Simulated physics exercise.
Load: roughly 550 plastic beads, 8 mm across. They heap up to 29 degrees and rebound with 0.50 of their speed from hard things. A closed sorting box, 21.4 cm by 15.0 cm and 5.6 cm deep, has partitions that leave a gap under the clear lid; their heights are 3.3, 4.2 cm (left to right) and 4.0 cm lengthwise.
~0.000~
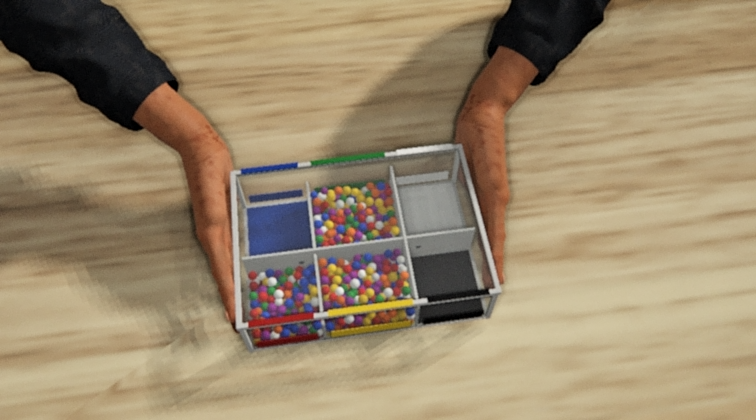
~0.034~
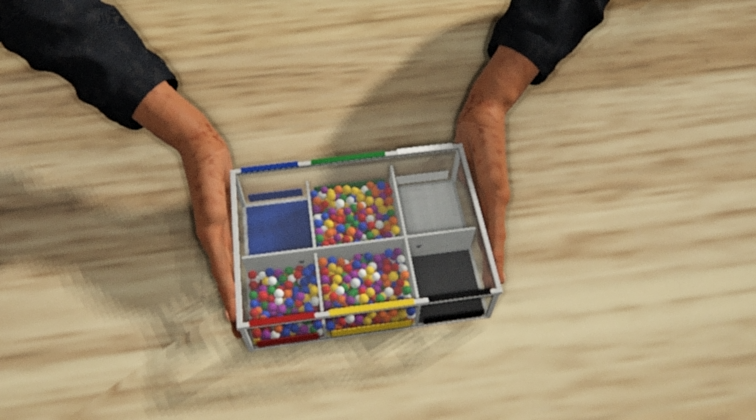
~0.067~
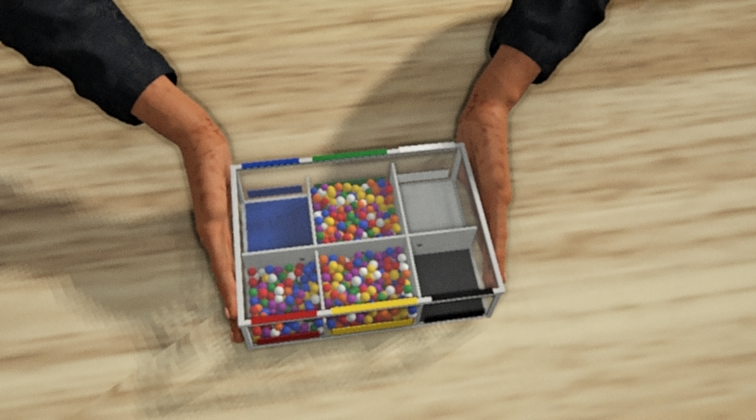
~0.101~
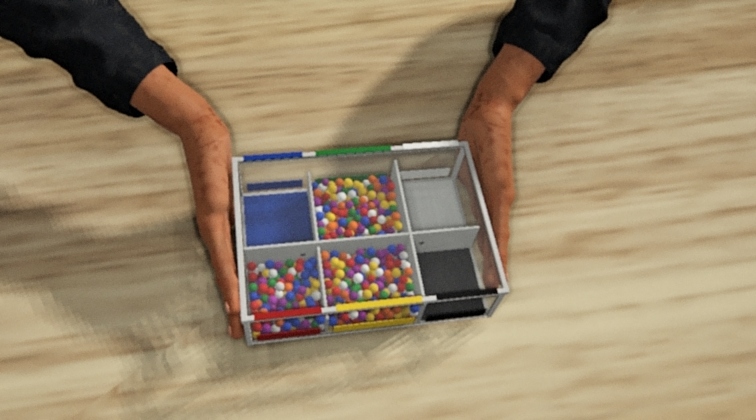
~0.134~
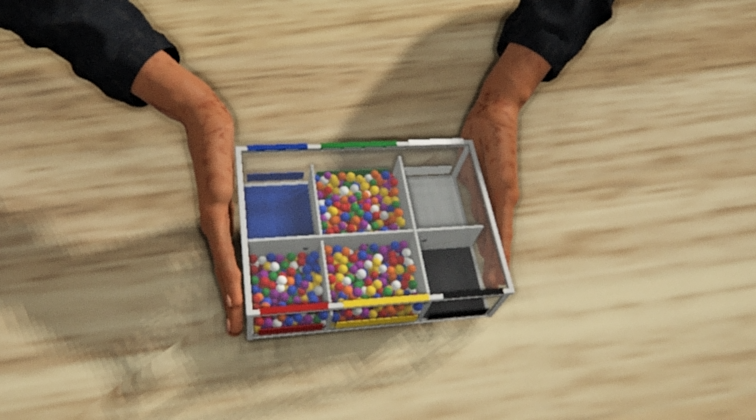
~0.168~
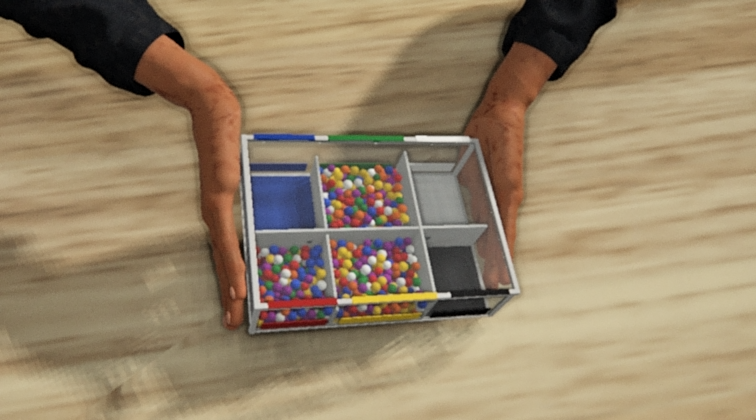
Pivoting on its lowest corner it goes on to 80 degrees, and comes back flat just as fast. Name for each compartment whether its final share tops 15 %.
Red no, blue no, green yes, yellow yes, white no, black no.
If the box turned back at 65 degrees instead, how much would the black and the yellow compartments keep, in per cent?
Black 5; yellow 40.
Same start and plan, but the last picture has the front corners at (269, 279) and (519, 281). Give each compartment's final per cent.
Red 5, blue 0, green 35, yellow 50, white 5, black 5.
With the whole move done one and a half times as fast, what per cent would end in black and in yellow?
Black 5; yellow 50.
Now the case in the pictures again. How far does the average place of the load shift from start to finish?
About 3.0 cm.
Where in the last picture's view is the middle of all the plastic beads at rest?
Near (377, 277).
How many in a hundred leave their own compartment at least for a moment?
About 25 per cent.
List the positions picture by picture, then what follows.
In the first frame, box tilt 0 degrees, front corners at (242, 325) and (495, 290); red 20 %, green 40 %, yellow 40 %.
In the second frame, box tilt 1 degrees, front corners at (242, 324) and (496, 289).
In the third frame, box tilt 2 degrees, front corners at (244, 322) and (499, 289).
In the fourth frame, box tilt 6 degrees, front corners at (247, 317) and (503, 289), lowest corner right front.
In the fifth frame, box tilt 10 degrees, front corners at (252, 311) and (508, 290), lowest corner right front.
In the sixth frame, box tilt 14 degrees, front corners at (259, 305) and (514, 290), lowest corner right front; red 20 %, green 40 %, yellow 40 %. The box's pace is about 135 degrees a second.
Then, at 0.74 s, tilt 80 degrees; red 20 %, green 35 %, yellow 40 %, black 5 %.
Then, at 1.13 s, tilt 34 degrees; red 10 %, green 35 %, yellow 50 %, white 5 %, black 10 %.
After 1.59 s, tilt 0 degrees; red 10 %, green 35 %, yellow 50 %, white 5 %, black 10 %.
At rest (2.3 s), red 10 %, blue 0 %, green 35 %, yellow 50 %, white 5 %, black 10 %.
